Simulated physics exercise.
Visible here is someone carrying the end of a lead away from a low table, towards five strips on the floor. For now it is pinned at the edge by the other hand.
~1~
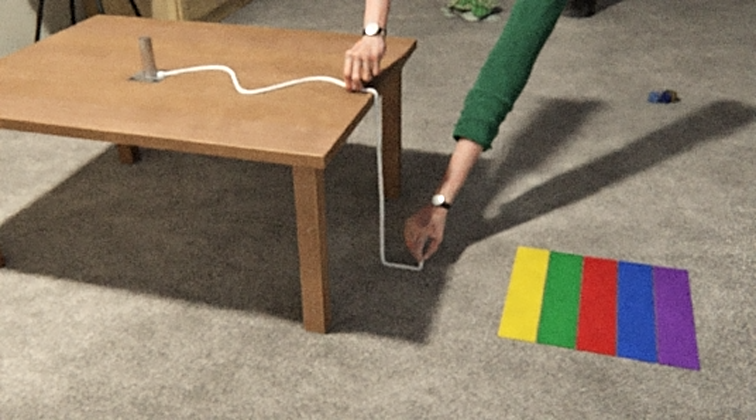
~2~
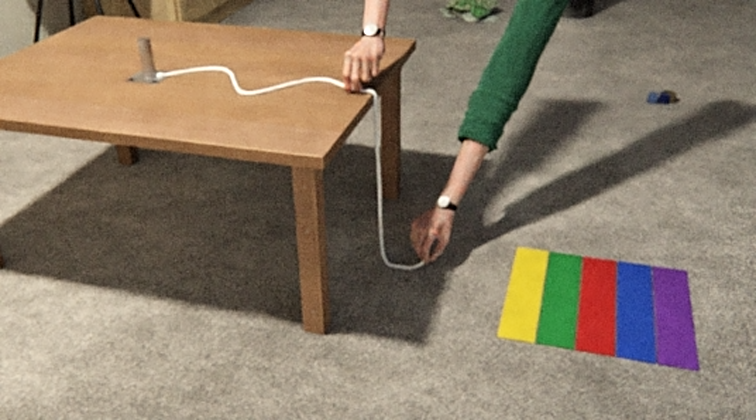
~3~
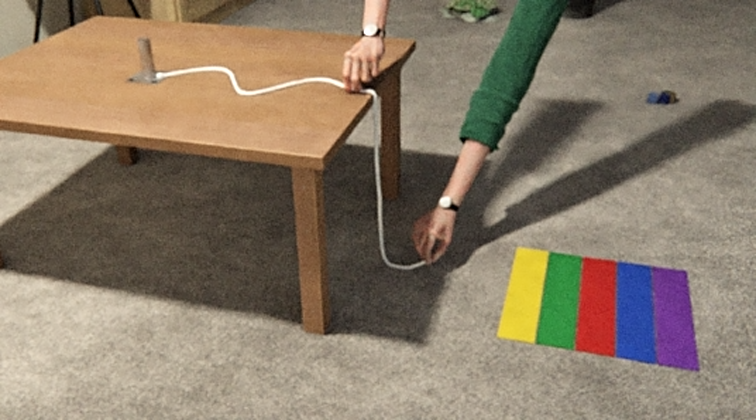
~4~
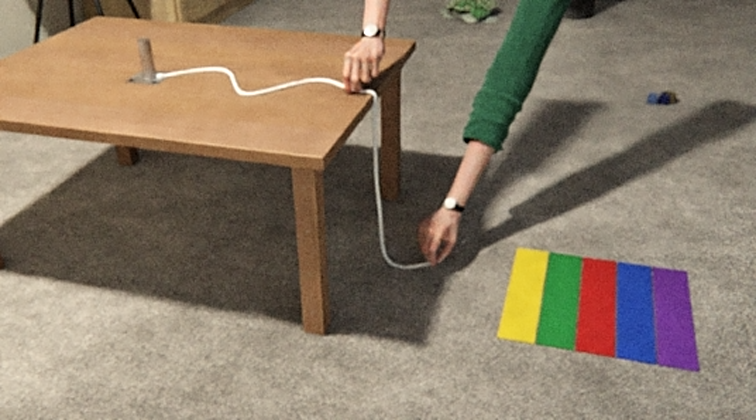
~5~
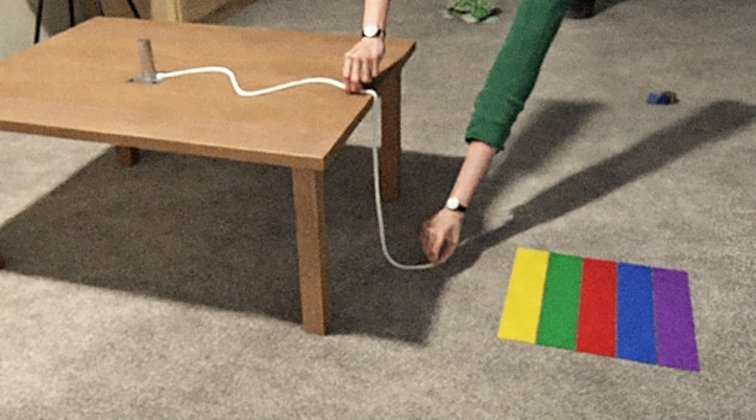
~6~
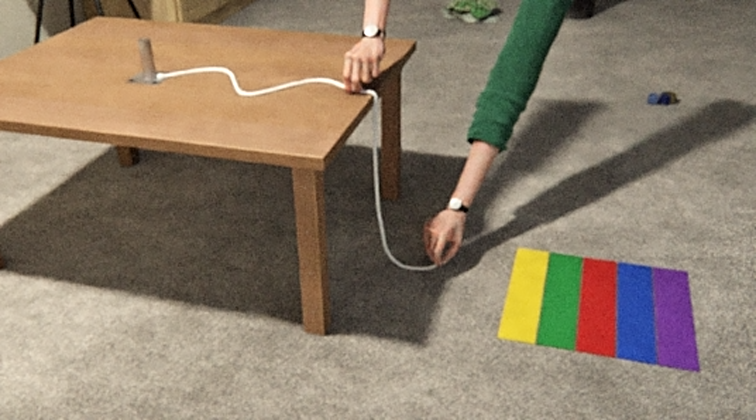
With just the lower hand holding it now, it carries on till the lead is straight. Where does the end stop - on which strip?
On the blue strip.
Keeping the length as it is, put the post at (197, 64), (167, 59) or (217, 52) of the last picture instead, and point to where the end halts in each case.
You'd find it around (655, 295), then (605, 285), and finally (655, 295).
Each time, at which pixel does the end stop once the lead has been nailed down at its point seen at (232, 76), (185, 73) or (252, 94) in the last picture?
For the three tries you'd see (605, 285), (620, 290) and (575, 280).
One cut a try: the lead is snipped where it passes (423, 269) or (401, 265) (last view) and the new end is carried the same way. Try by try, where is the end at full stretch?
You'd find it around (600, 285) the first time and around (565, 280) the second.
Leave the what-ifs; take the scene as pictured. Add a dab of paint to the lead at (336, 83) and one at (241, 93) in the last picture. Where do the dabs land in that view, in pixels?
About (388, 113), and the other about (287, 89).
Soon after, end near (553, 279); over green.
After that, end near (602, 286); over red.
At the stop, end near (630, 290); over blue. Over blue.
